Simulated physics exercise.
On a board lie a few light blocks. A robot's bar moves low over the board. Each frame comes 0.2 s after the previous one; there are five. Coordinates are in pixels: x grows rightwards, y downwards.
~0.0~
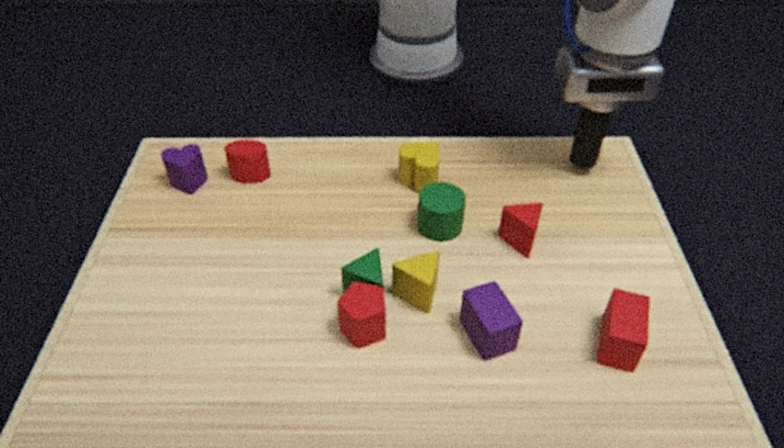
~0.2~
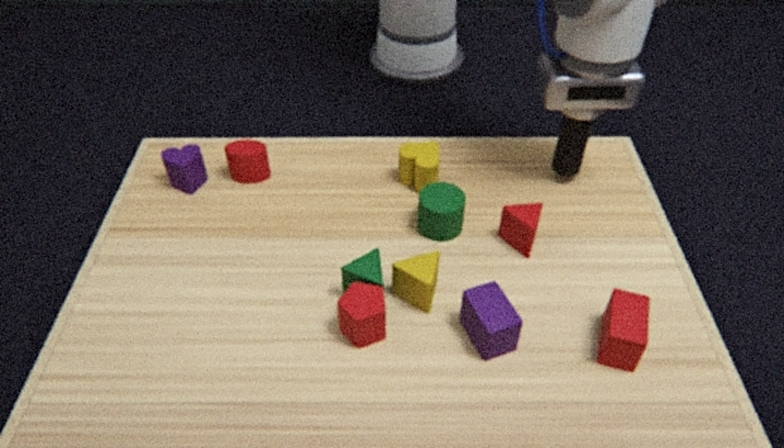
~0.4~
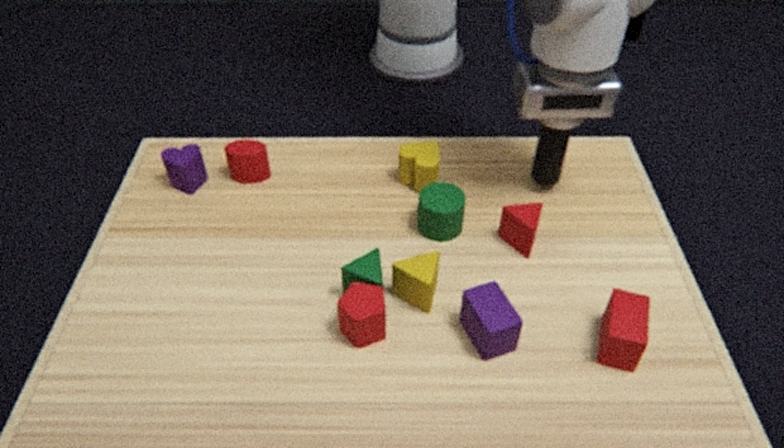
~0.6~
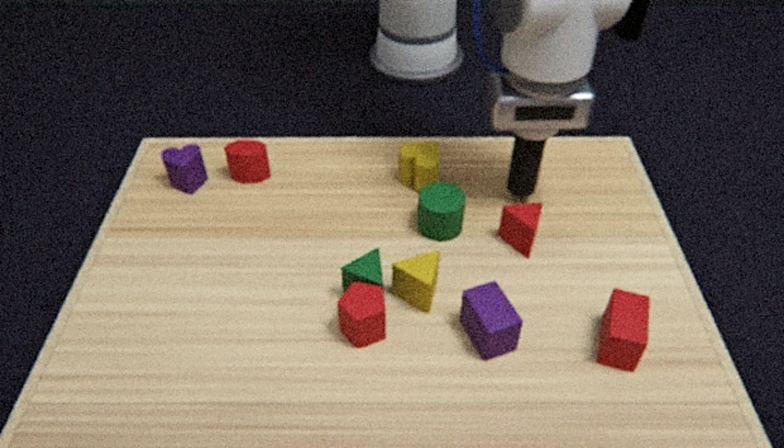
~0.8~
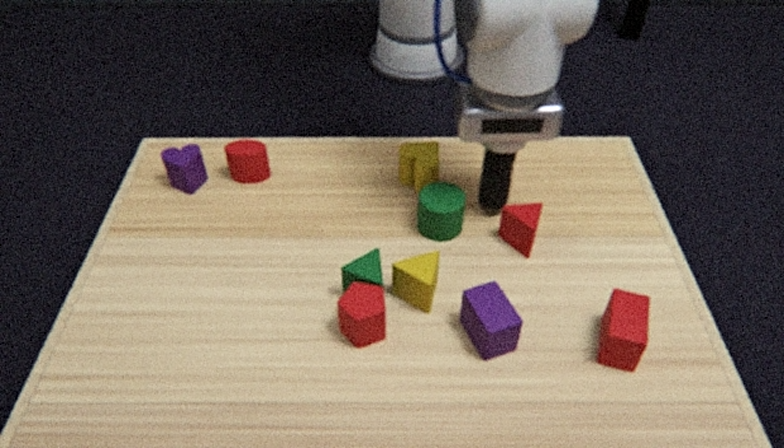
A robot arm's dark bar glides from the upper right of a wooden board leftward and slightly toward the viewer, passing behind a red triangular block to beside a green cylinder, while the scattered colored blocks stay still.
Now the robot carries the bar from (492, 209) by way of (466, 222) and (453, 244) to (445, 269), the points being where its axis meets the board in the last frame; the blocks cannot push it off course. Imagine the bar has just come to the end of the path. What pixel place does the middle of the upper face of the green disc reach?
Final place: (416, 207).
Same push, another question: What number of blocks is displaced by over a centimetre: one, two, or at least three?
By the end of the path, one block has moved more than about a centimetre.
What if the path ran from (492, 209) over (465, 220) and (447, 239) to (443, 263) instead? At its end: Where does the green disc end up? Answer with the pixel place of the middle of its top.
Its top middle is near (407, 210).
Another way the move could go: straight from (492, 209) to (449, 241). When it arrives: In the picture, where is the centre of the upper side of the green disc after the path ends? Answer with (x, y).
It should be at about (413, 203).
The first path, step by step. One third of the way, bar at (466, 213); green disc at (431, 200).
Two thirds of the way, bar at (454, 235); green disc at (416, 207).
At the end, bar at (446, 260); yellow three-sided block still; green disc at (416, 207).
